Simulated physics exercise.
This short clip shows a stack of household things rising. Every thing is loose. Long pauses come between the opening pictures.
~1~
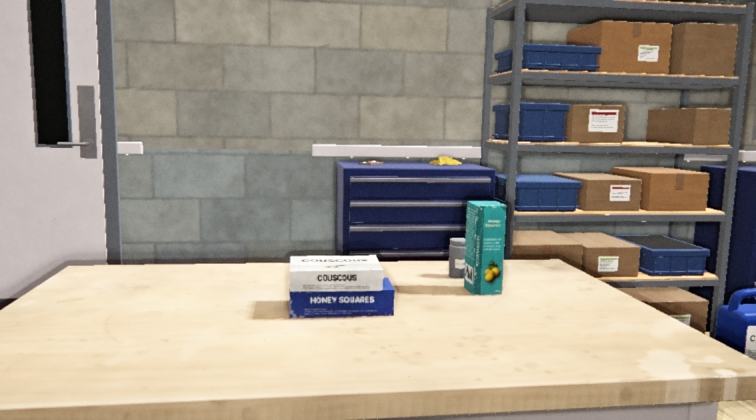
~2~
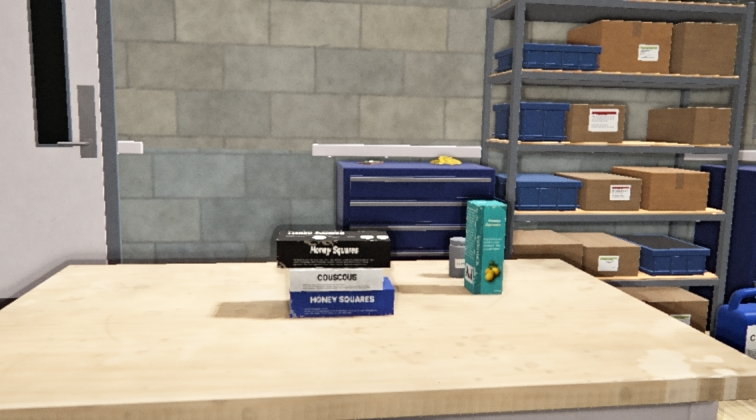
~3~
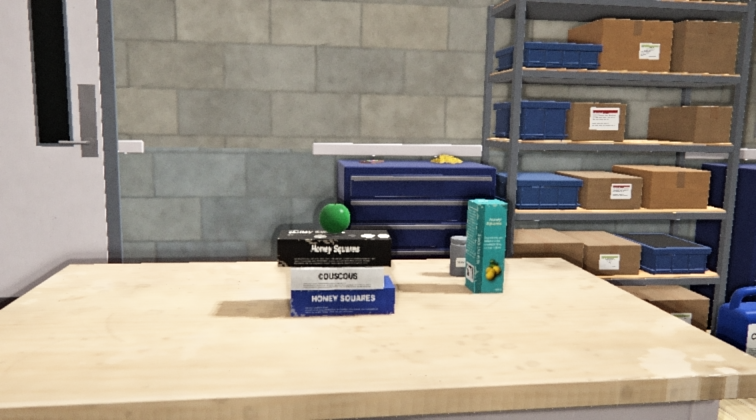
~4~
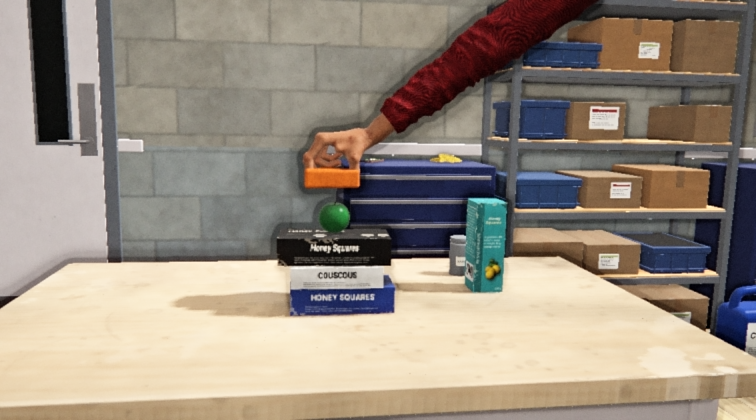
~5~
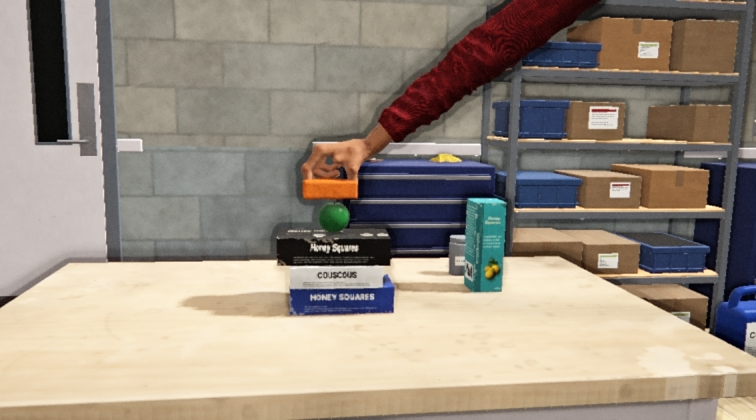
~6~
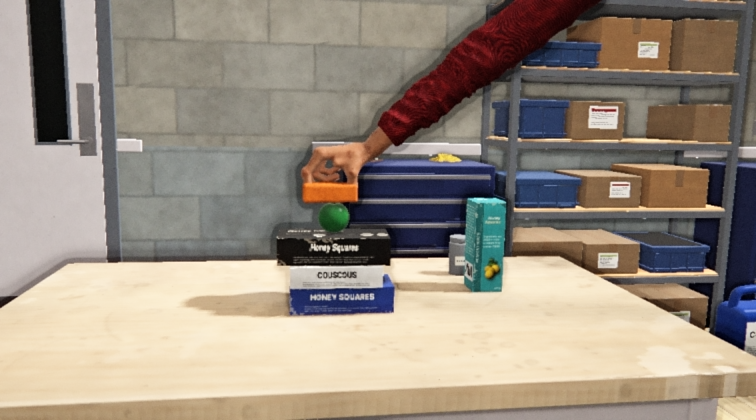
On a wooden table in a storeroom, a black box and then a green ball were added to a stack of two boxes, and a hand lowered an orange sponge onto the ball and kept hold.
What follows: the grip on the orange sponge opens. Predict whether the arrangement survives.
Prediction: It does not survive.
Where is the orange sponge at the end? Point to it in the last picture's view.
Near (194, 307).
Then, 0.70 s on from there, orange sponge now fallen.
Then, 0.90 s on from there, things are still on the move.
In the end, fallen, orange sponge; the other 6 unmoved. At the end, from the last picture's camera, orange sponge near (194, 307). The pile gives way.
